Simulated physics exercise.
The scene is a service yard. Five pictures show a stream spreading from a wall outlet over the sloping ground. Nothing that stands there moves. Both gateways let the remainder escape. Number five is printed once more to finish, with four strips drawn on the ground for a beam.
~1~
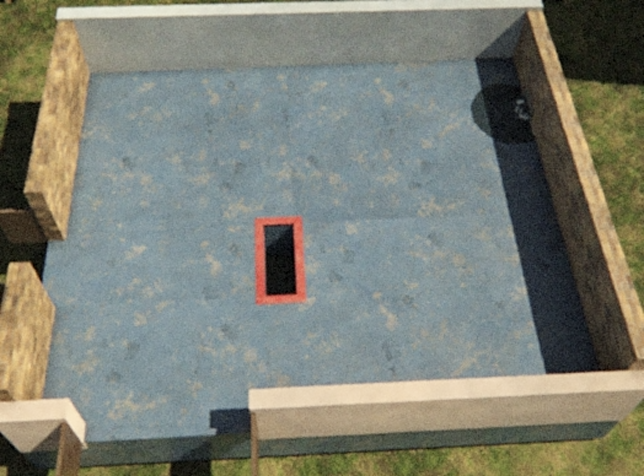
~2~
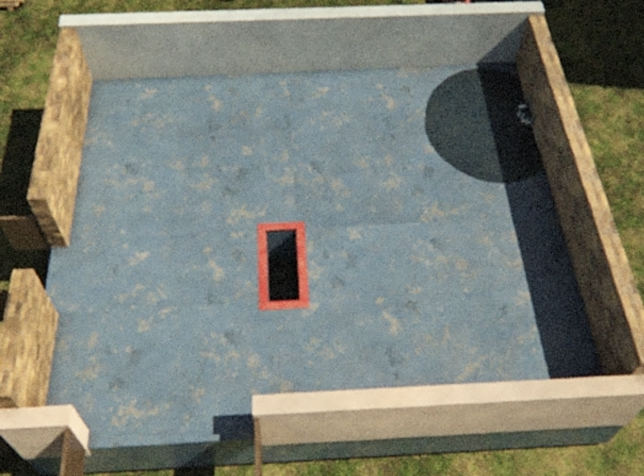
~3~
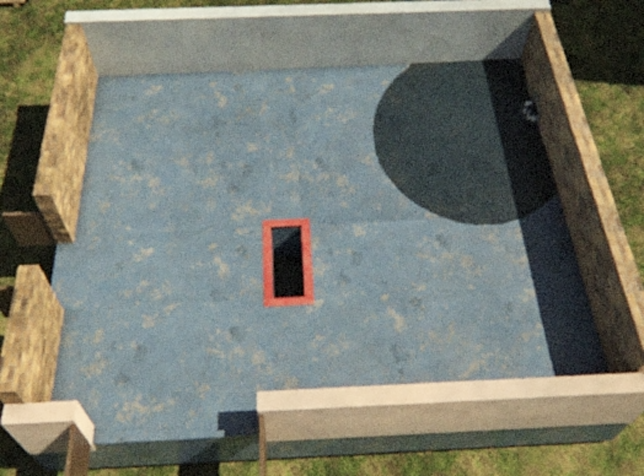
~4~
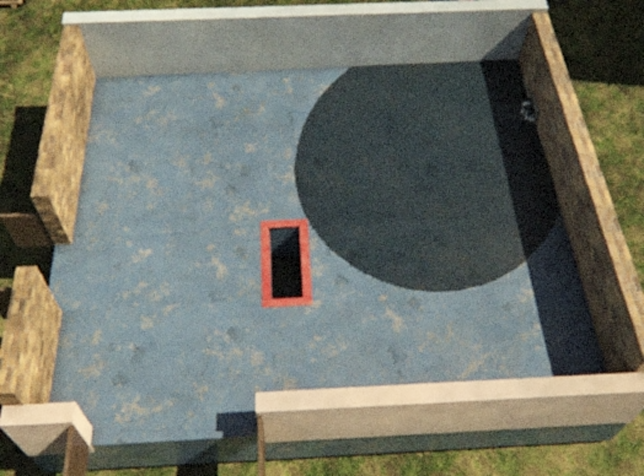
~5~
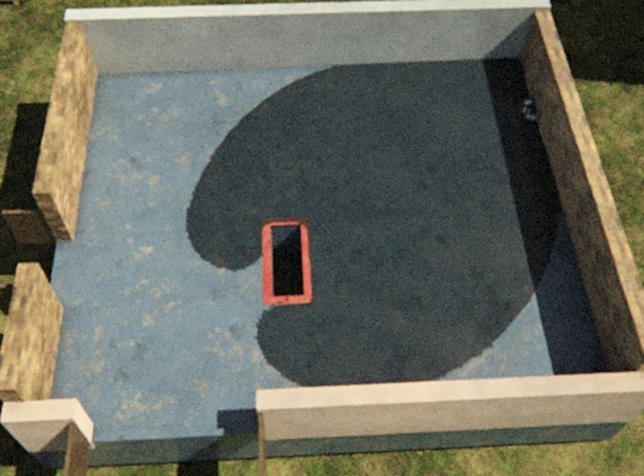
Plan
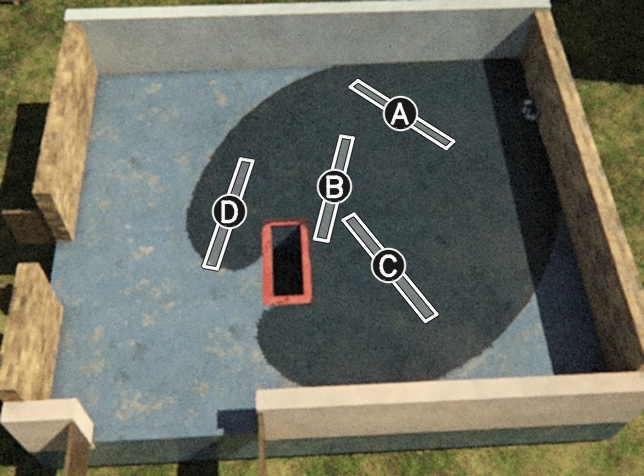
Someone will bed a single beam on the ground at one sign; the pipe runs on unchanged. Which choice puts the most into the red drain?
The answer is place D.
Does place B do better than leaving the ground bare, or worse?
Place B is worse.
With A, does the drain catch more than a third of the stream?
No, it does not.
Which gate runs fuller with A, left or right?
The right gate.
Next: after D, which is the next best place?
Place C.
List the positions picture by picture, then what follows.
Outfall at (529, 106); red drain at (280, 259); open gate at (169, 419); open gate at (60, 273); water covers 2 % of the ground and shows as far out as (481, 92); red drain still dry.
Water covers 8 % of the ground and shows as far out as (463, 169); red drain still dry.
Water covers 17 % of the ground and shows as far out as (410, 194); red drain still dry.
Water covers 31 % of the ground and shows as far out as (346, 254); red drain still dry.
Water covers 50 % of the ground and shows as far out as (280, 356); red drain taking water.
On the marked copy, A from (354, 83) to (449, 144); B from (321, 239) to (347, 137); C from (348, 217) to (431, 317); D from (210, 267) to (246, 160).
Choosing A, about 14 % of the stream runs into the red drain, about 85 % out by the gates.
Choosing B, about 16 % of the stream runs into the red drain, about 84 % out by the gates.
Choosing C, about 23 % of the stream runs into the red drain, about 76 % out by the gates.
Choosing D, about 36 % of the stream runs into the red drain, about 63 % out by the gates.
